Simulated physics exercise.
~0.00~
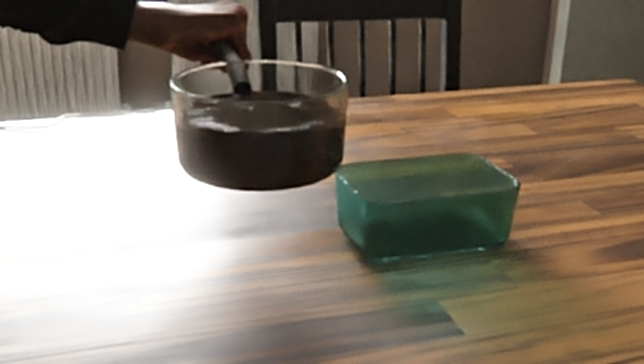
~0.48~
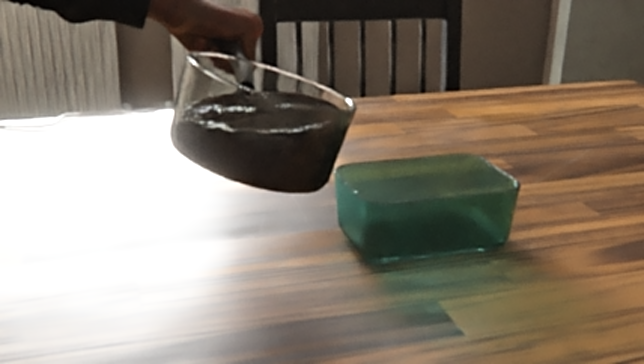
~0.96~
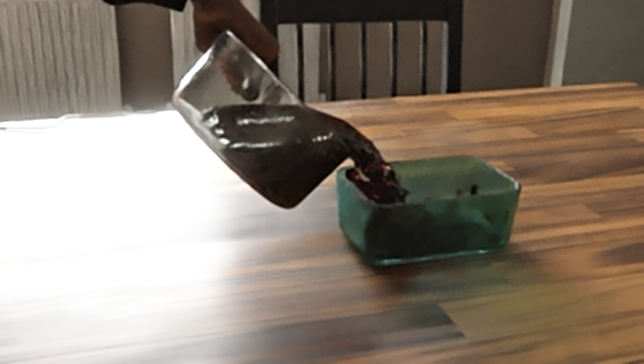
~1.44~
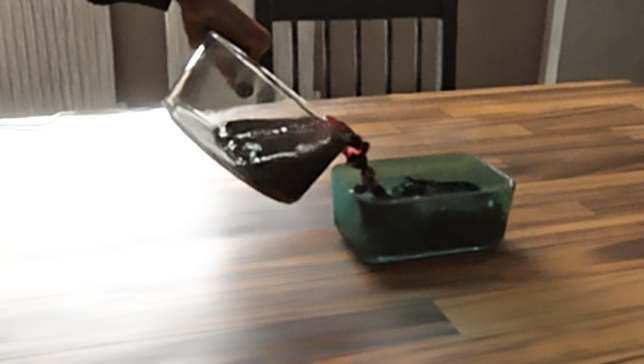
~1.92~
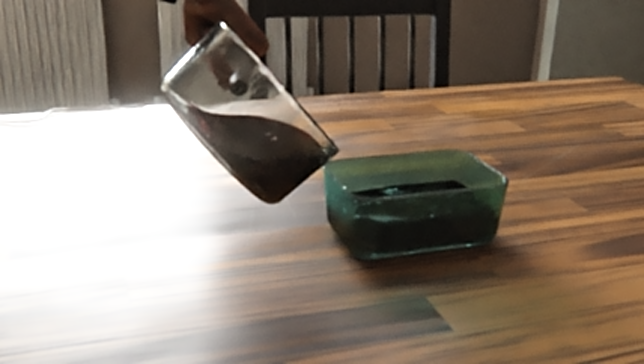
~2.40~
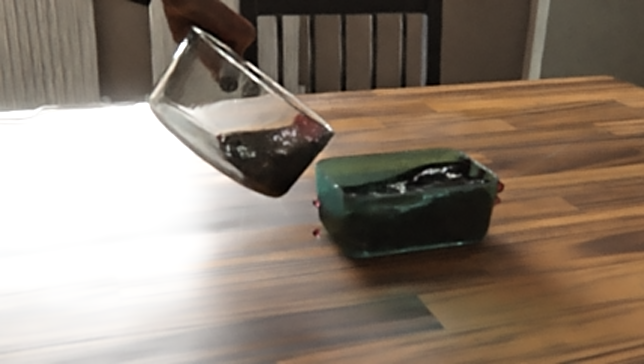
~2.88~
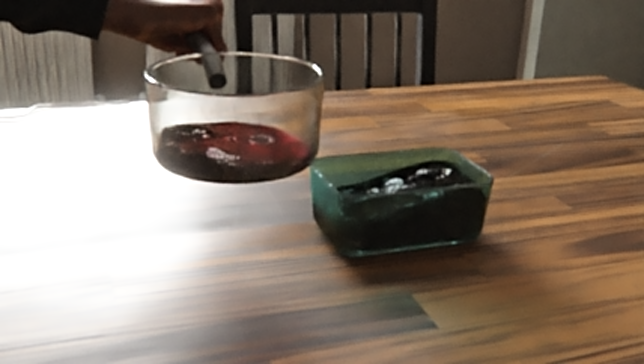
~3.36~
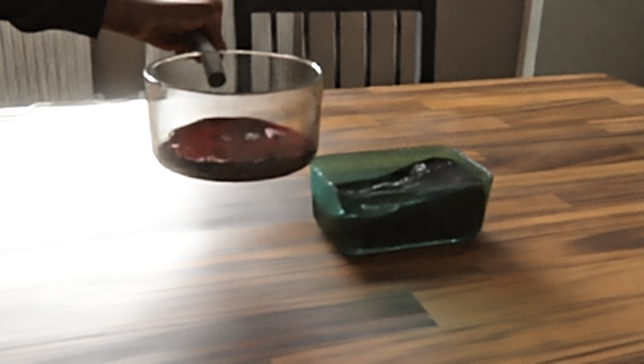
To begin with, a hand holds a clear glass pot of dark wine level, above and to the left of a green, see-through oblong tub on a wooden table. The hand tips the pot to the right, and wine streams over its rim into the tub. The stream thins and then breaks off while the pot is still tilted, as the view drifts slightly right. A few reddish drops show around the tub's sides. Finally the hand levels the pot, leaving a shallow red pool in it, while the tub holds dark wine with an uneven, glinting surface.
